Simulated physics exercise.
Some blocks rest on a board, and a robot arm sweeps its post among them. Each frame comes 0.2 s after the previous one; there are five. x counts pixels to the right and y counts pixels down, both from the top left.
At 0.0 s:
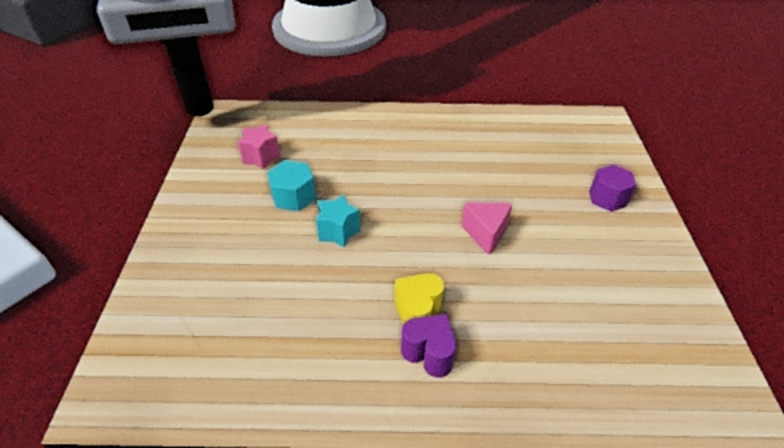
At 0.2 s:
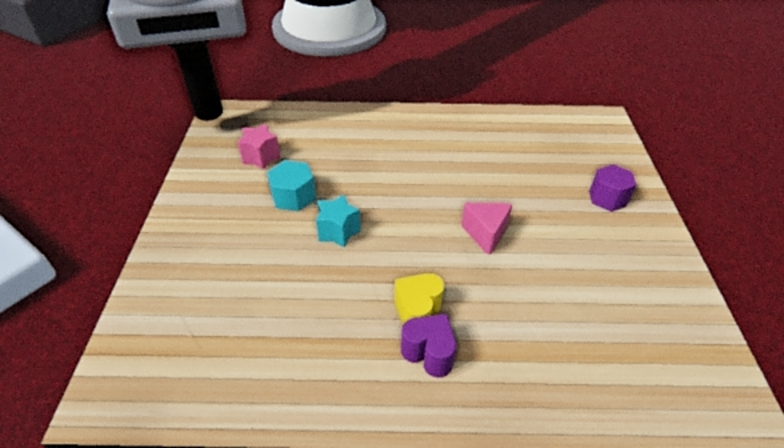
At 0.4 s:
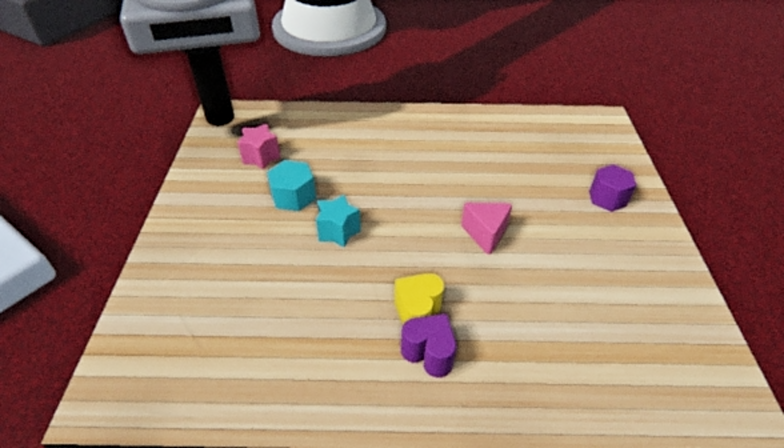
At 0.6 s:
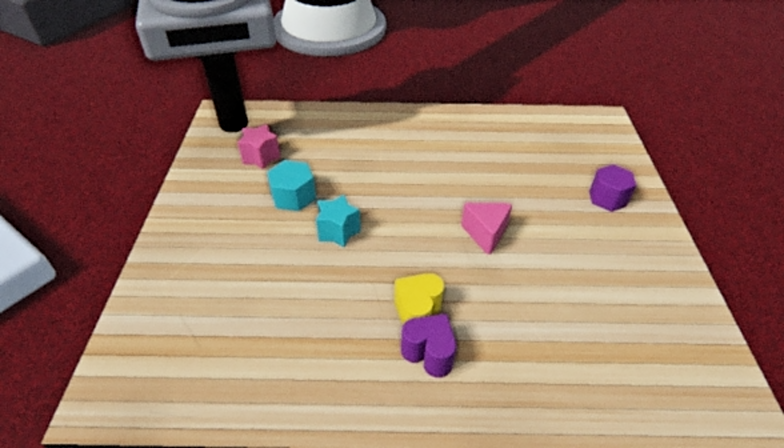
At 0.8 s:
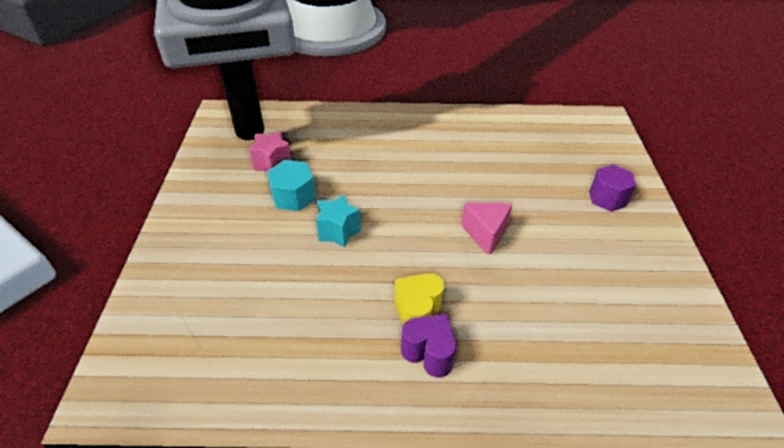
At first, a robot arm's black post stands at the upper left corner of a striped wooden board scattered with pink, turquoise, yellow and purple blocks. The post moves gradually right and slightly nearer, then nudges the pink star a little to the right, while the other blocks stay still.
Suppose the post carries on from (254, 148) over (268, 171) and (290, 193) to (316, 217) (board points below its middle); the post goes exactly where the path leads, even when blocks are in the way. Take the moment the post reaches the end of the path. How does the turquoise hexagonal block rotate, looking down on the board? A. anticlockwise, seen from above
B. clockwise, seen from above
B - clockwise, seen from above.
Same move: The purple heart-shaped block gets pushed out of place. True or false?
My answer: False.
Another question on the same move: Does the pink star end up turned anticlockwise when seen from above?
Yes - that is the case.
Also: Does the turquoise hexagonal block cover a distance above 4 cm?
Yes - that is the case.
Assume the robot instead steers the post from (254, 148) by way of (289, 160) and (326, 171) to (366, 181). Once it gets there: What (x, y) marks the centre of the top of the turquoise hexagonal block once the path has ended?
My prediction: (291, 193).
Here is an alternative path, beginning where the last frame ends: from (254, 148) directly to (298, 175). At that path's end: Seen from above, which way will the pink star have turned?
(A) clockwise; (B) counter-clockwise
A
The first path, step by step. One third of the way, post (265, 156); pink star (293, 156), turned 50° anticlockwise; turquoise hexagonal block (303, 180), turned 30° clockwise.
Two thirds of the way, post (288, 179); pink star (315, 161), turned 110° anticlockwise; turquoise hexagonal block (325, 187), turned 80° clockwise; turquoise star (337, 214).
At the end, post (314, 202); pink star (319, 163), turned 130° anticlockwise; turquoise hexagonal block (355, 199), turned 50° clockwise; turquoise star (352, 229), turned 20° clockwise; purple heart-shaped block in place.
